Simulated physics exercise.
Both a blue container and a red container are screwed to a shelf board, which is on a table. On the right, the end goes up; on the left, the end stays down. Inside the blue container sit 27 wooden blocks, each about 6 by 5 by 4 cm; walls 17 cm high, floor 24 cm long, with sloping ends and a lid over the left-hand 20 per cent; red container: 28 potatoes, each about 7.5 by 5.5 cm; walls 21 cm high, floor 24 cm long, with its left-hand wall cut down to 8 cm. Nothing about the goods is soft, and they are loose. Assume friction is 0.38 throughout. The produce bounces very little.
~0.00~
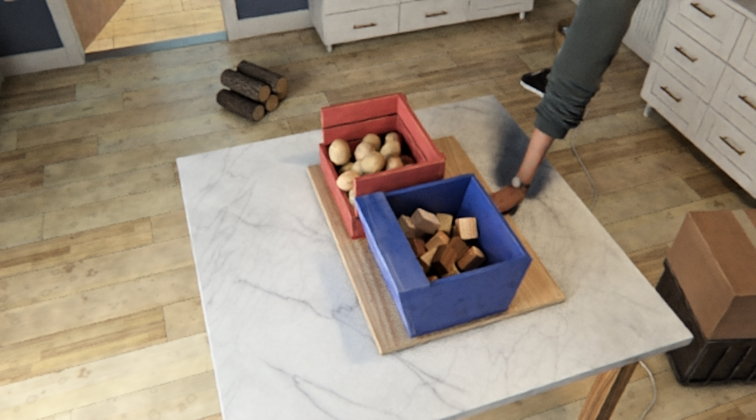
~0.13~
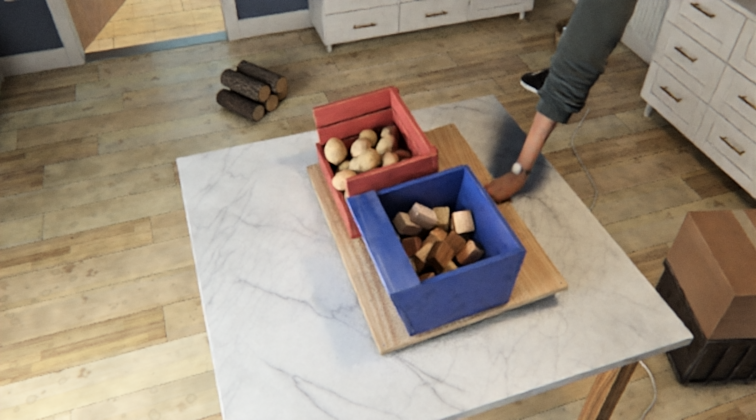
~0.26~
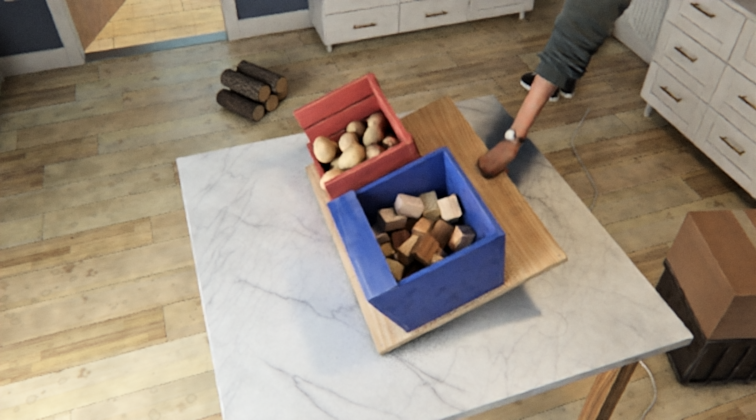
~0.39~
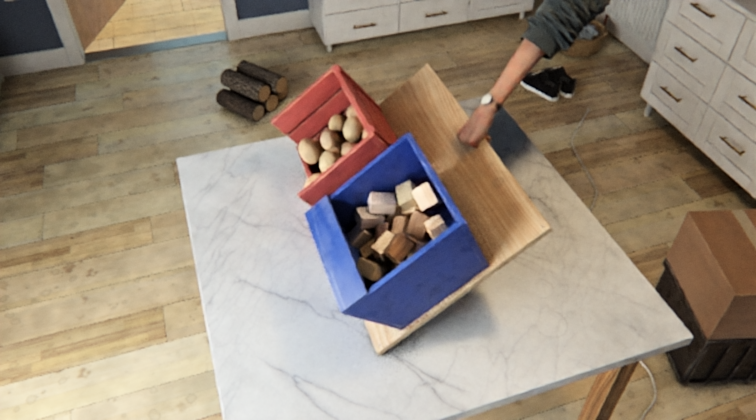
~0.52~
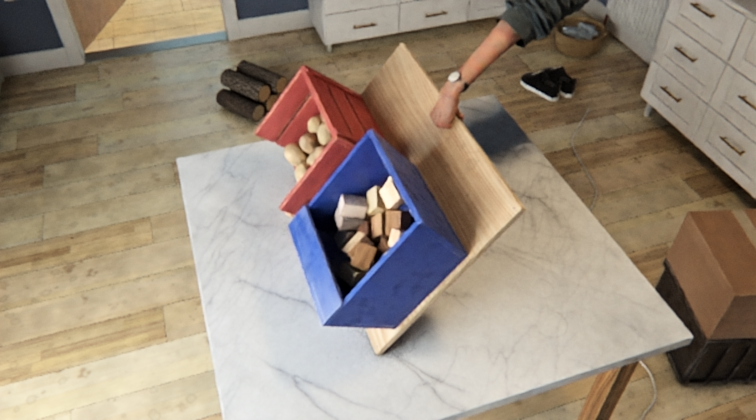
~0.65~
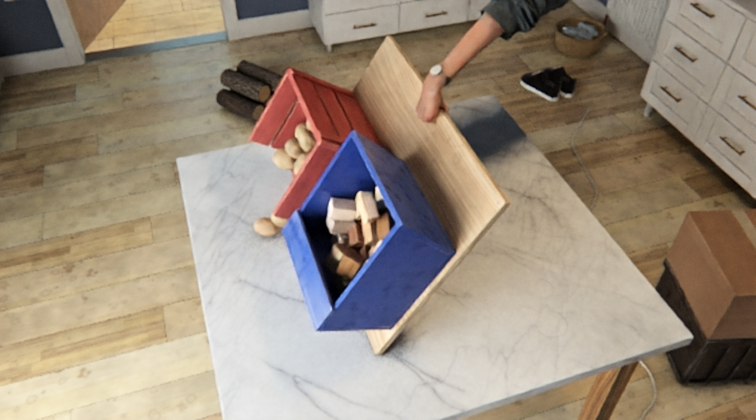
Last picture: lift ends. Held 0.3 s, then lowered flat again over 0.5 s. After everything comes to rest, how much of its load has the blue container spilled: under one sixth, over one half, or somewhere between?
It spills under one sixth.
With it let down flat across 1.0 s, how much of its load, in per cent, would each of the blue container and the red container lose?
Blue container 0, red container 30 per cent.
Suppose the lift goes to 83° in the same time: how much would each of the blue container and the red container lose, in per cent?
Then blue container 10 %, red container 80 %.
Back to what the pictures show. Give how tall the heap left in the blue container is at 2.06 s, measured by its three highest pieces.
I'd say near 11 cm.
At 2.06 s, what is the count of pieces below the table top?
Piece count: About 1.
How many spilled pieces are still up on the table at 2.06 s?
Roughly 8.
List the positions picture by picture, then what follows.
In the first picture (each is followed by its nearest rim corner in this view), blue container, (403, 292); red container, (354, 179); 0° from level; none out.
The second picture shows blue container, (394, 293); red container, (345, 180); 6° from level.
The third picture shows blue container, (373, 298); red container, (323, 185); 20° from level.
The fourth picture shows blue container, (347, 308); red container, (298, 196); 36° from level.
The fifth picture shows blue container, (328, 320); red container, (279, 209); 50° from level; 1 out.
The sixth picture shows blue container, (321, 326); red container, (272, 215); 56° from level; 2 out, the lowest potato at (267, 227).
After 0.87 s, tilt 56°; blue container 27 in, 0 out and red container 24 in, 4 out.
After 1.16 s, tilt 35°; blue container 27 in, 0 out and red container 20 in, 8 out.
After 1.55 s, tilt 0°; blue container 27 in, 0 out and red container 19 in, 9 out.
Final count (at 2.06 s), blue container 27 in, 0 out and red container 19 in, 9 out. Asked share, 0 of 27, 0 per cent.
